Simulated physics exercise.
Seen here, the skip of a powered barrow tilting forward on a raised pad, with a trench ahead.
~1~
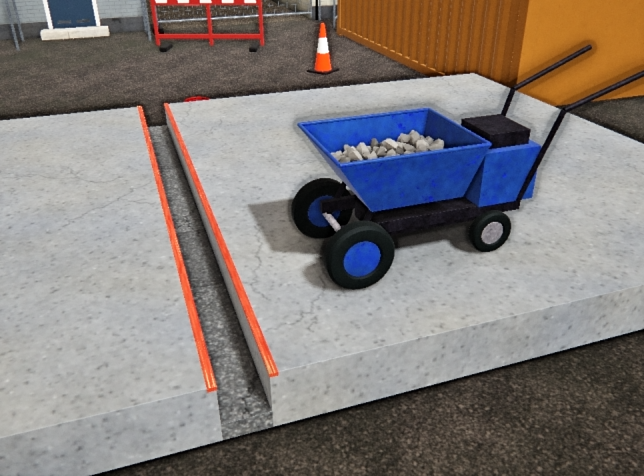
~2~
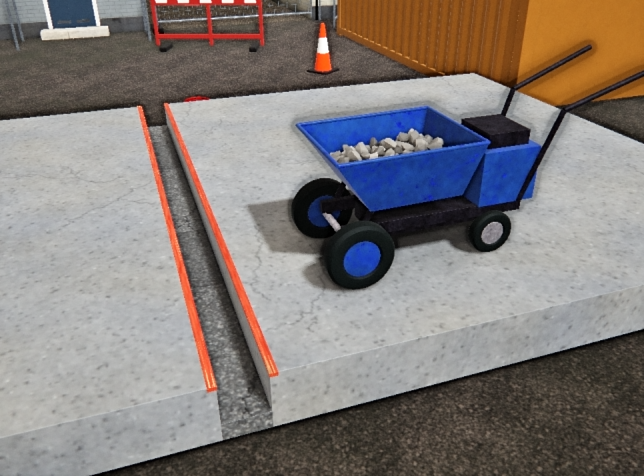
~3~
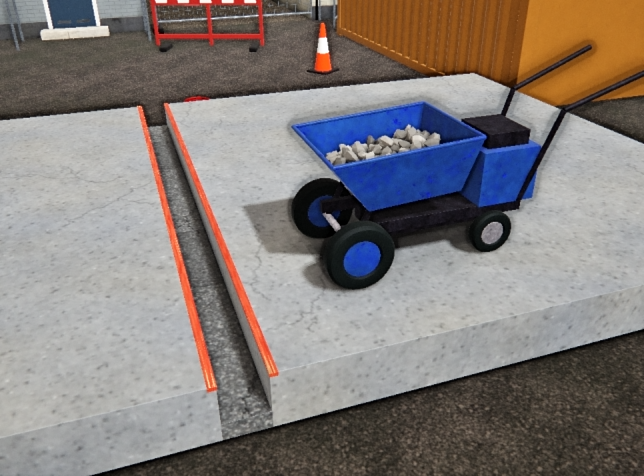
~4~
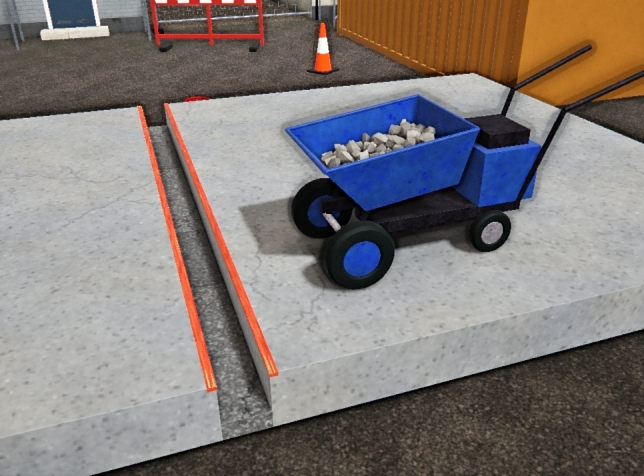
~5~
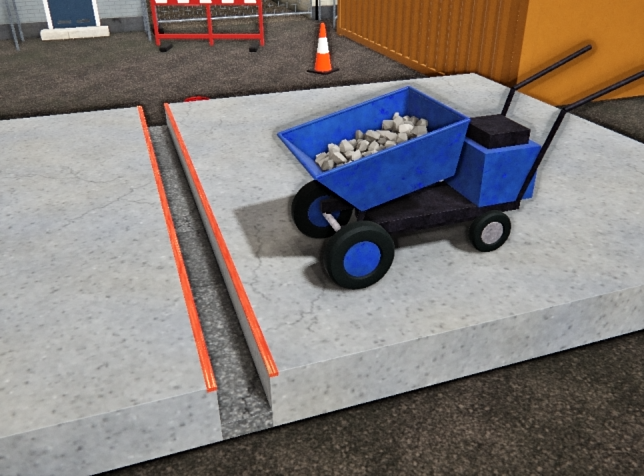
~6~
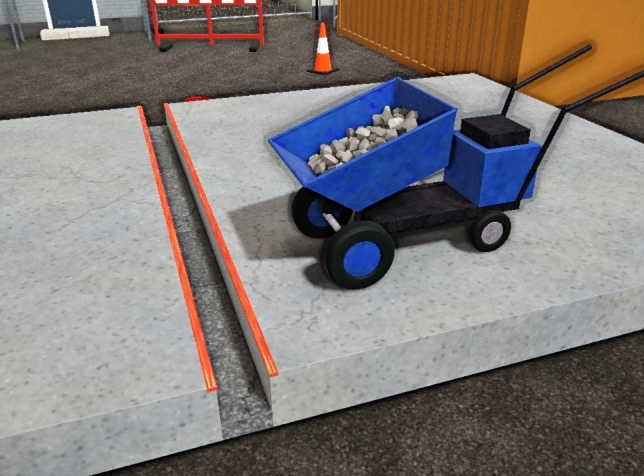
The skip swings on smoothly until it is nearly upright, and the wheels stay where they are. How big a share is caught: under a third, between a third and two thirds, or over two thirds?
Between the edges lies over two thirds of the load.
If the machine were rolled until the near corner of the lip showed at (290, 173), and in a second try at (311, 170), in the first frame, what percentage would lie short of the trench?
The first gives 0 %, the second 0 %.
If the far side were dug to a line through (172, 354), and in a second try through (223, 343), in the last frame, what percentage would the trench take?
About 100 and 60 per cent.
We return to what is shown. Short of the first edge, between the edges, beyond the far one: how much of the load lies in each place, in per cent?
Short near 5; between near 95; beyond near 0.
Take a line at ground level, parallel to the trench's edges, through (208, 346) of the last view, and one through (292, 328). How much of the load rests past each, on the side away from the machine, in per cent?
Near 0 % and 100 %.
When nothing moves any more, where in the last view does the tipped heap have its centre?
Roughly at (216, 303).
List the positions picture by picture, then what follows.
The first frame shows lip of the skip at (340, 166), level; top of the load at (390, 156), broken stones; first edge of the trench at (259, 335); far edge at (201, 347), the trench under half as wide as the skip, and about as deep as wide.
The second frame shows lip of the skip at (338, 167), level; top of the load at (408, 158).
The third frame shows lip of the skip at (333, 169), tipped barely; top of the load at (405, 155).
The fourth frame shows lip of the skip at (325, 172), tipped a little; top of the load at (400, 151).
The fifth frame shows lip of the skip at (316, 178), tipped a little; top of the load at (415, 141).
The sixth frame shows lip of the skip at (305, 185), tipped clearly; top of the load at (406, 135); first edge of the trench at (259, 335); far edge at (201, 347).
Soon after the last picture, skip tipped steeply; all in the skip.
A little later, skip tipped right over; most in the skip; a stray few short of the trench; about a quarter in or heaped over the trench; a stray few falling.
Later still, skip tipped right over; a small part in the skip; a small part short of the trench; most in or heaped over the trench; a stray few beyond it.
By the end, skip tipped right over; a stray few in the skip; a small part short of the trench; nearly all in or heaped over the trench; a stray few beyond it.
